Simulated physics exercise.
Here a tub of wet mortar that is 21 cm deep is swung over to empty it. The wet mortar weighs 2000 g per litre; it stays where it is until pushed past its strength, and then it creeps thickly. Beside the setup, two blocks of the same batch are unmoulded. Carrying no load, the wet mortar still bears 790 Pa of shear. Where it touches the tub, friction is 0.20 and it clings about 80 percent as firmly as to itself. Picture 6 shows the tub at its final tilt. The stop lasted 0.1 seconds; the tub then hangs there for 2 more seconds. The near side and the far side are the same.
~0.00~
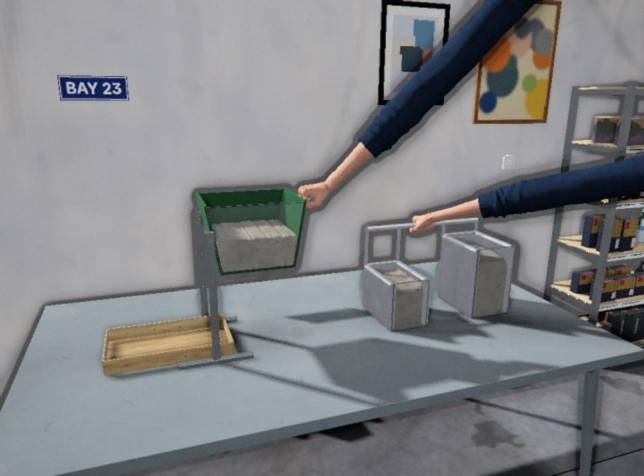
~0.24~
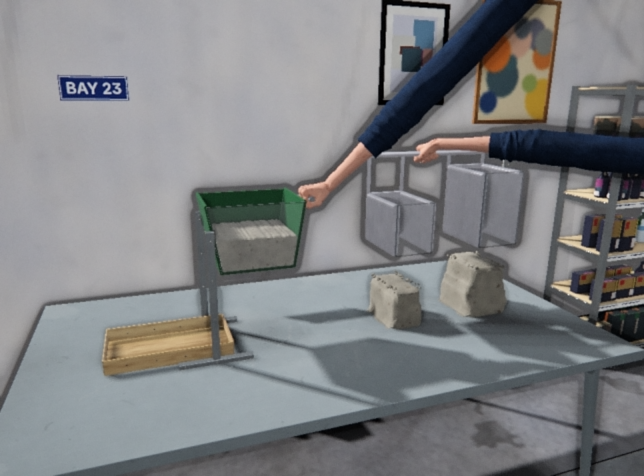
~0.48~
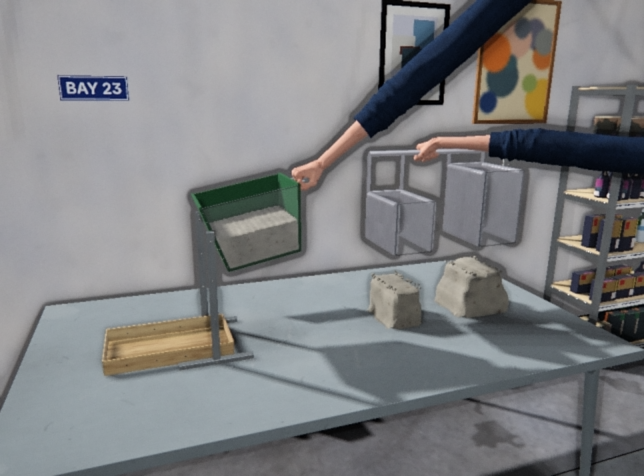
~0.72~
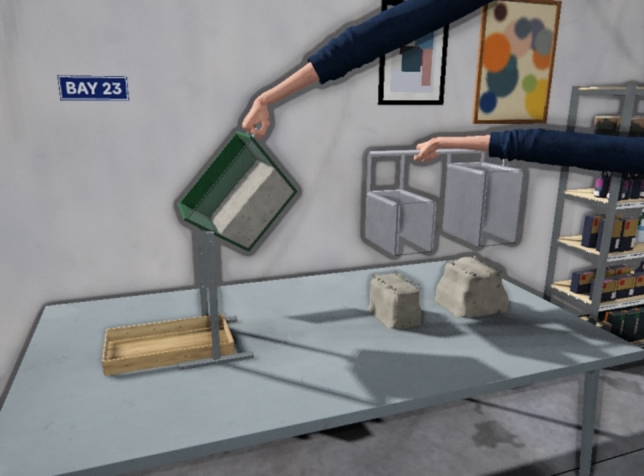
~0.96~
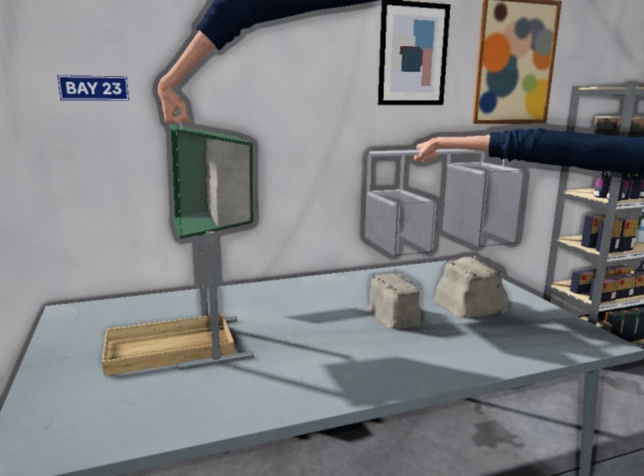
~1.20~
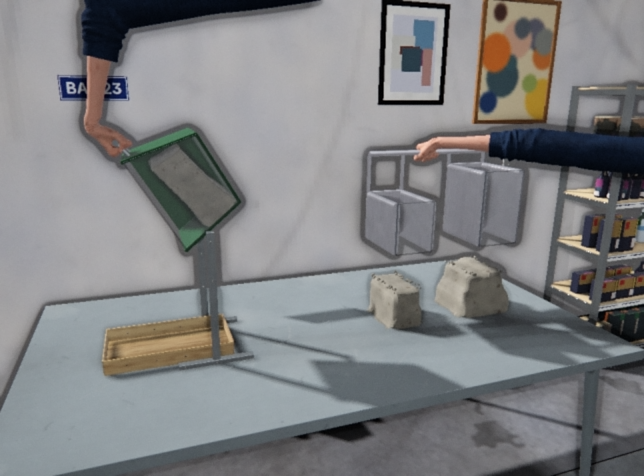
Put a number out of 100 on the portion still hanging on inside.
Roughly 0 percent of it hangs on.
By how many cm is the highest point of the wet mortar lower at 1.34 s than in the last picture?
Around 15 cm below its level in the last picture.
After 1.34 s, the tub is at 120 degrees and holds 52 %.
After 1.51 s, the tub is at 120 degrees and holds 0 %.
After 1.68 s, the tub is at 120 degrees and holds 0 %.
After 1.85 s, the tub is at 120 degrees and holds 0 %.
After 3.20 s, at the end, the tub is at 120 degrees and holds 0 %.
